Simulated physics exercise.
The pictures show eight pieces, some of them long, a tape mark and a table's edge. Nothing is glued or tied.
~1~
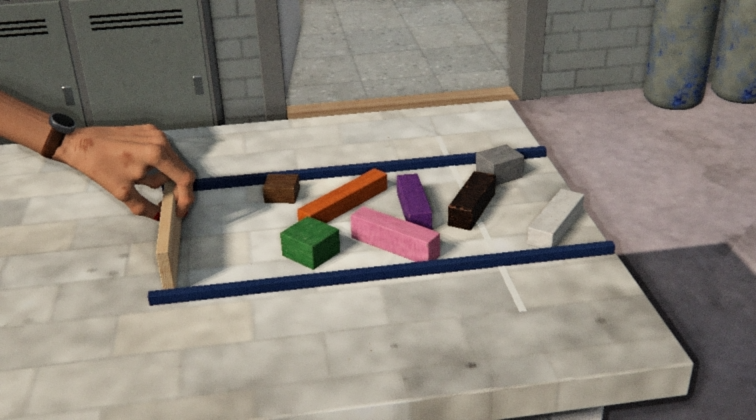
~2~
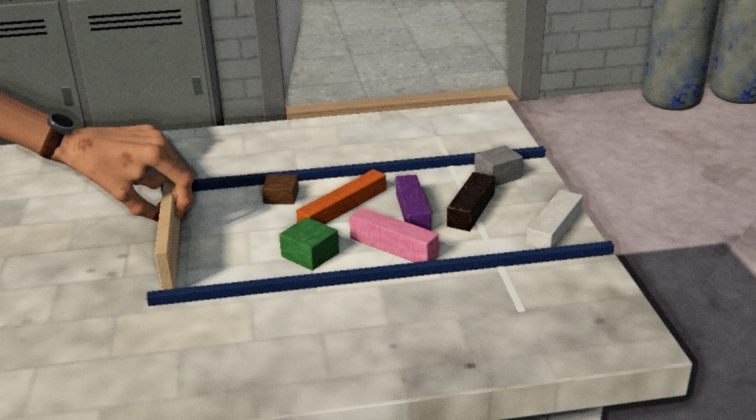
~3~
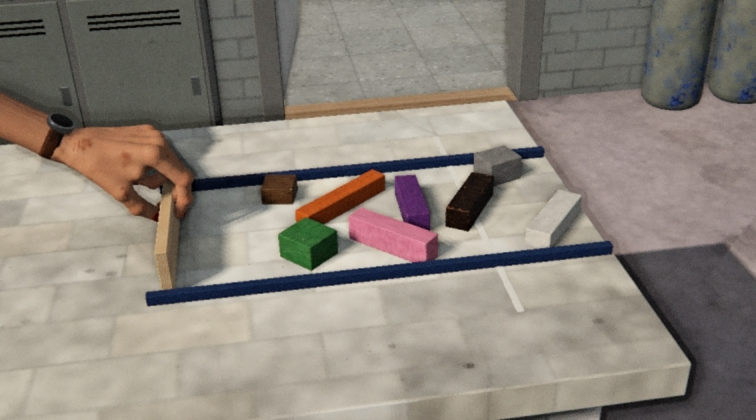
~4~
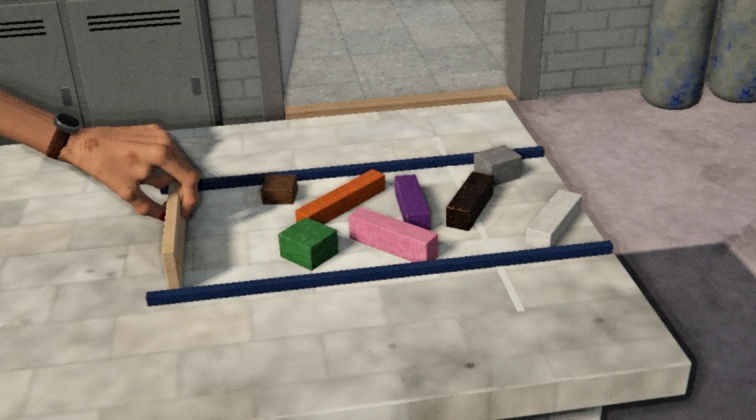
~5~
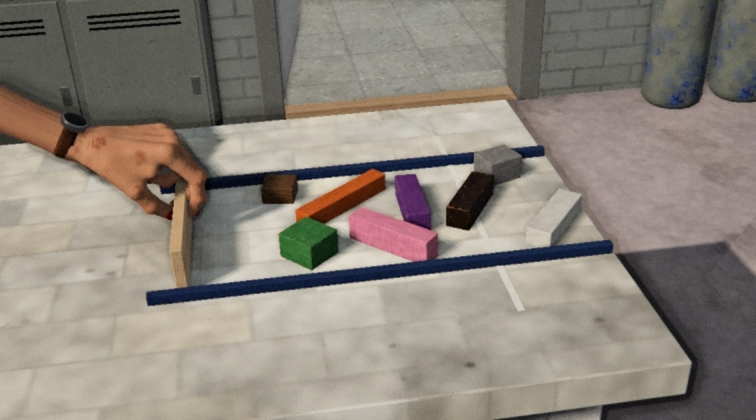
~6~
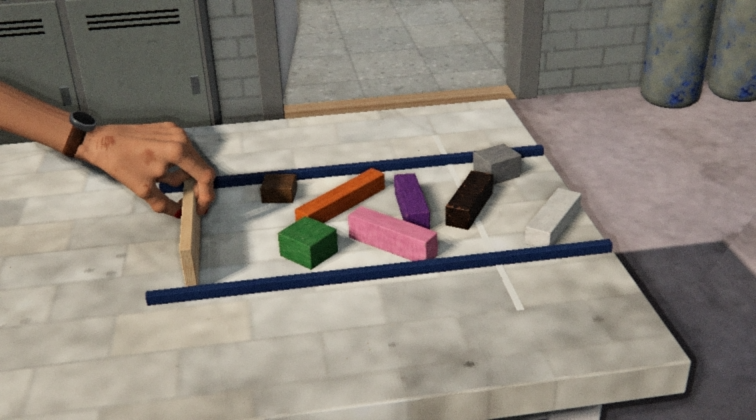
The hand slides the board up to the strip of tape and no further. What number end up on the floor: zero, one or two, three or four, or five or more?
Outcome: The number that fall off is zero.
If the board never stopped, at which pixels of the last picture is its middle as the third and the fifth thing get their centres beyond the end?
About (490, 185), then (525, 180).
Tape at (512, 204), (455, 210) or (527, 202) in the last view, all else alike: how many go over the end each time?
Down on the floor: 3, 0 and 4.
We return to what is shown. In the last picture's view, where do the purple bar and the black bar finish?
The purple bar stops around (532, 190); the black bar around (556, 189).
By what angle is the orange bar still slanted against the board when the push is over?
Near 25 degrees.
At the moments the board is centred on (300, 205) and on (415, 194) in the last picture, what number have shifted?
At the one place 3, at the other 6.
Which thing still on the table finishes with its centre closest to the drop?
The white bar.
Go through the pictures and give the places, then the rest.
The first frame shows white bar (556, 219); grey block (500, 165); black bar (472, 200); board (172, 219); tape (473, 209).
The second frame shows grey block (499, 166); green block (309, 244).
The third frame shows black bar (470, 201); pink bar (392, 236).
The fourth frame shows white bar (554, 219); brown block (280, 190).
The fifth frame shows grey block (498, 165); purple bar (412, 203).
The sixth frame shows white bar (554, 218); grey block (497, 164); black bar (470, 199); board (191, 217); tape (471, 208).
Early on, none off yet; white bar at rest near (554, 218); grey block at rest near (497, 164); black bar at rest near (470, 199).
A while later, none off yet; white bar at rest near (554, 218); grey block at rest near (497, 164); black bar travelled a little near (489, 196).
Finally, the number that fall off is zero.
